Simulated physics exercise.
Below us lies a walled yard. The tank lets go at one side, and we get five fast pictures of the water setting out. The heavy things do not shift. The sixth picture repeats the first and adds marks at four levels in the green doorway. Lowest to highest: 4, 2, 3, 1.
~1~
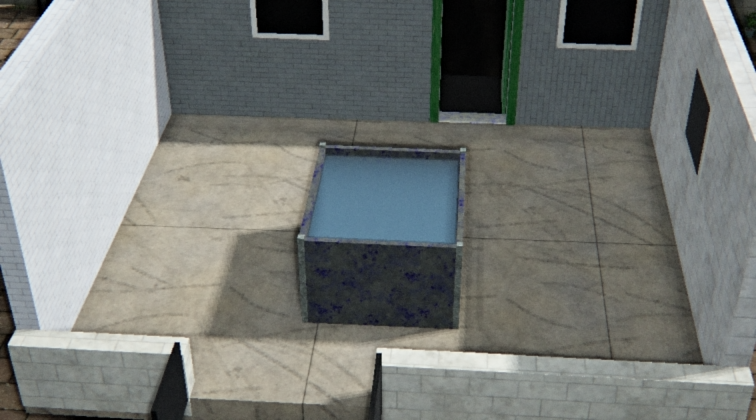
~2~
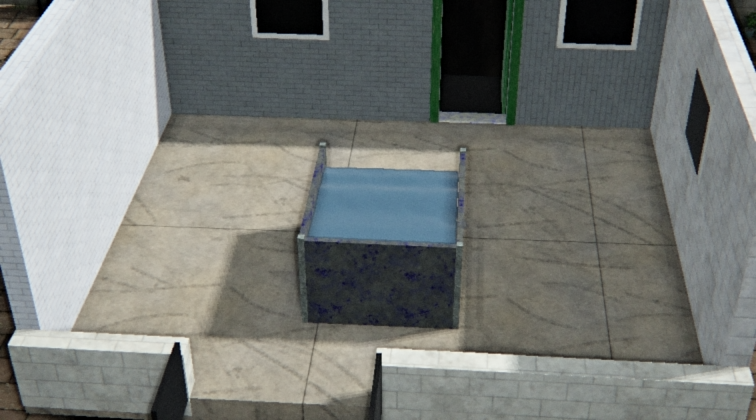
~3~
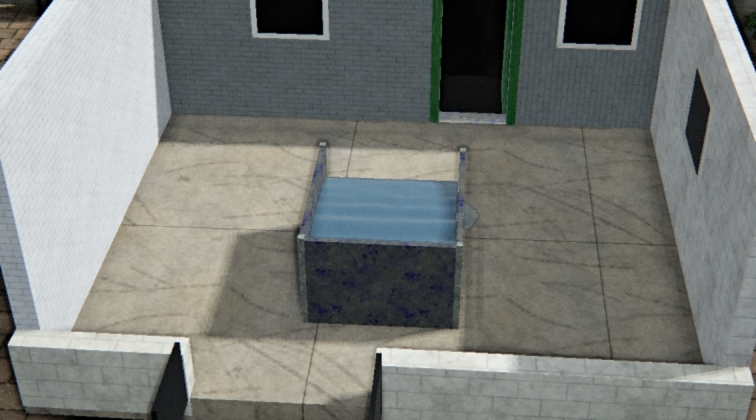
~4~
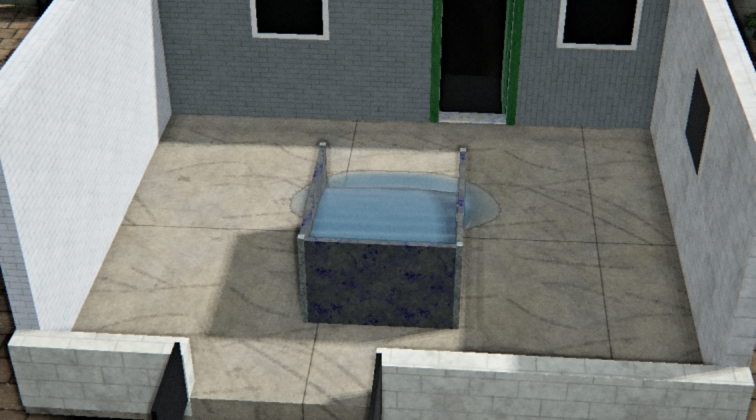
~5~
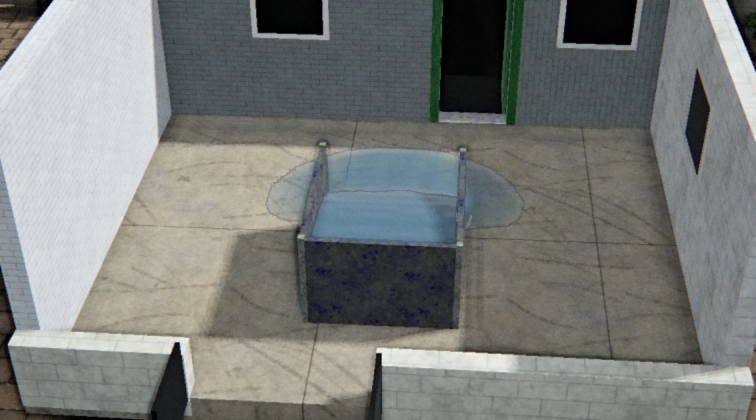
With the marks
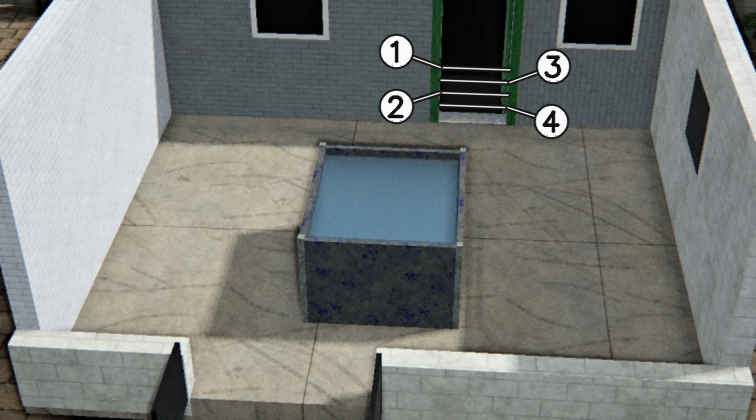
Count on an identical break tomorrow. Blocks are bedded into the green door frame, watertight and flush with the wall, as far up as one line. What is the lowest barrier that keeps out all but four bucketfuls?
The answer is mark 2.
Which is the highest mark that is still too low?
That would be 4.
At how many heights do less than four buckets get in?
Three of them.
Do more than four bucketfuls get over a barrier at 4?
Yes, it does.
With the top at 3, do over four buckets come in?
No.
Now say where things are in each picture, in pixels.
Water in the tank at rest, its middle at (387, 199); foot of the green doorway at (472, 123); open gate at (282, 339).
Water covers 1 % of the ground, its front hidden from here.
Water covers 4 % of the ground, its front hidden from here.
Water covers 8 % of the ground, its front hidden from here.
Water covers 13 % of the ground and shows as far out as (359, 151).
On the marked copy, 1 at (475, 68); 2 at (474, 94); 3 at (474, 81); 4 at (473, 106); from the bottom up 4, 2, 3, 1.
For mark 1, nothing gets over.
For mark 2, a splash gets over, under a bucket.
For mark 3, nothing gets over.
For mark 4, about 10 bucketfuls get in.
